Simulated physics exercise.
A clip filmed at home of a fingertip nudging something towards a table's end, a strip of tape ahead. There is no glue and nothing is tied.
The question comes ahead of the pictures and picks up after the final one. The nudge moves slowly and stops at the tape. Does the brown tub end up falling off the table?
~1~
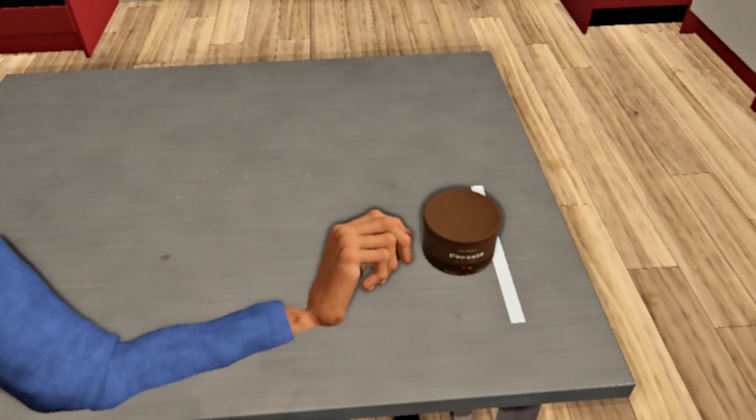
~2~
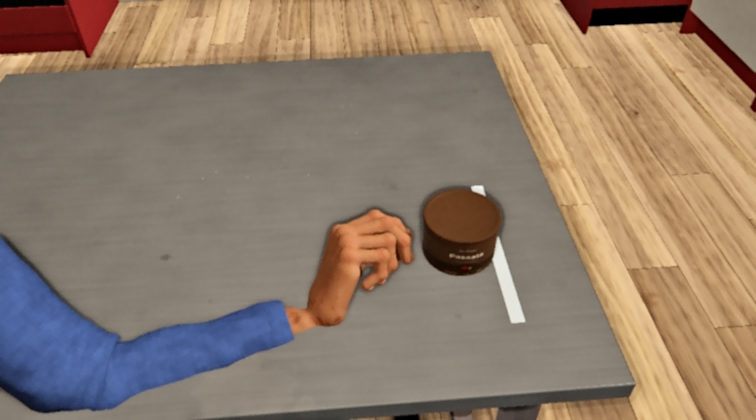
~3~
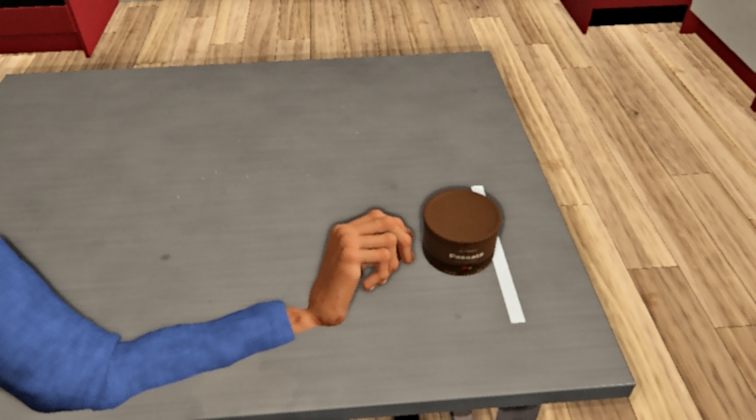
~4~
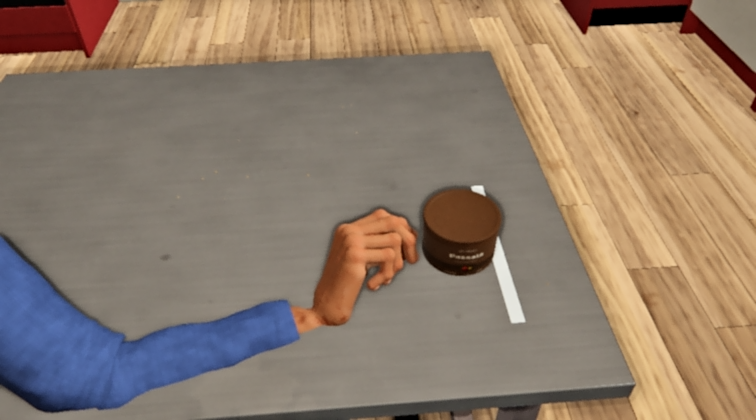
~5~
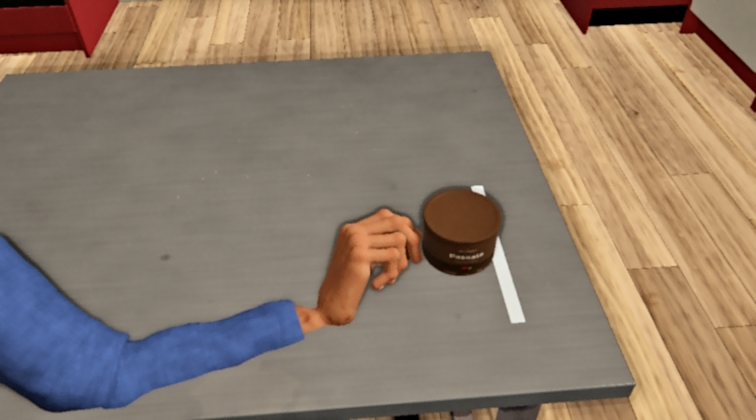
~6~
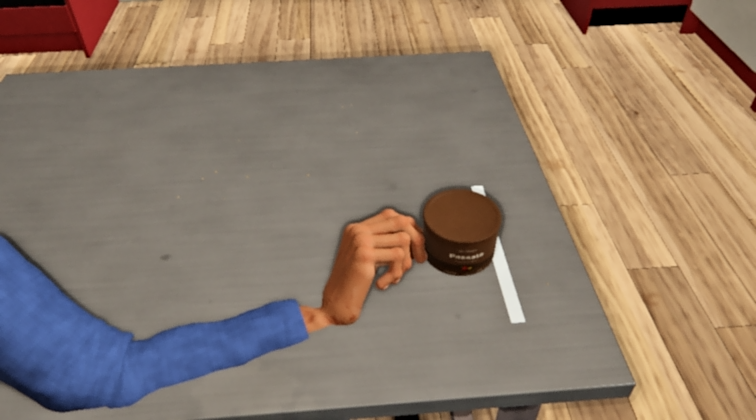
No, it stays on the table.
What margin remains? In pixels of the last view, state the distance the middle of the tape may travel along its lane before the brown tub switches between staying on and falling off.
36 pixels right, about.
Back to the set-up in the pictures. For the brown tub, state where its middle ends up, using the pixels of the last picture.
(542, 227), roughly.
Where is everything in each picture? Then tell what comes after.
In the first frame, brown tub (460, 232).
In the second frame, brown tub (460, 233).
In the third frame, brown tub (460, 233).
In the fourth frame, brown tub (460, 233).
In the fifth frame, brown tub (460, 233).
In the sixth frame, brown tub (460, 233).
Then, 0.84 s later than the last frame, brown tub shifted a little near (499, 230).
When it is over, the brown tub stays on the table, near (542, 227).
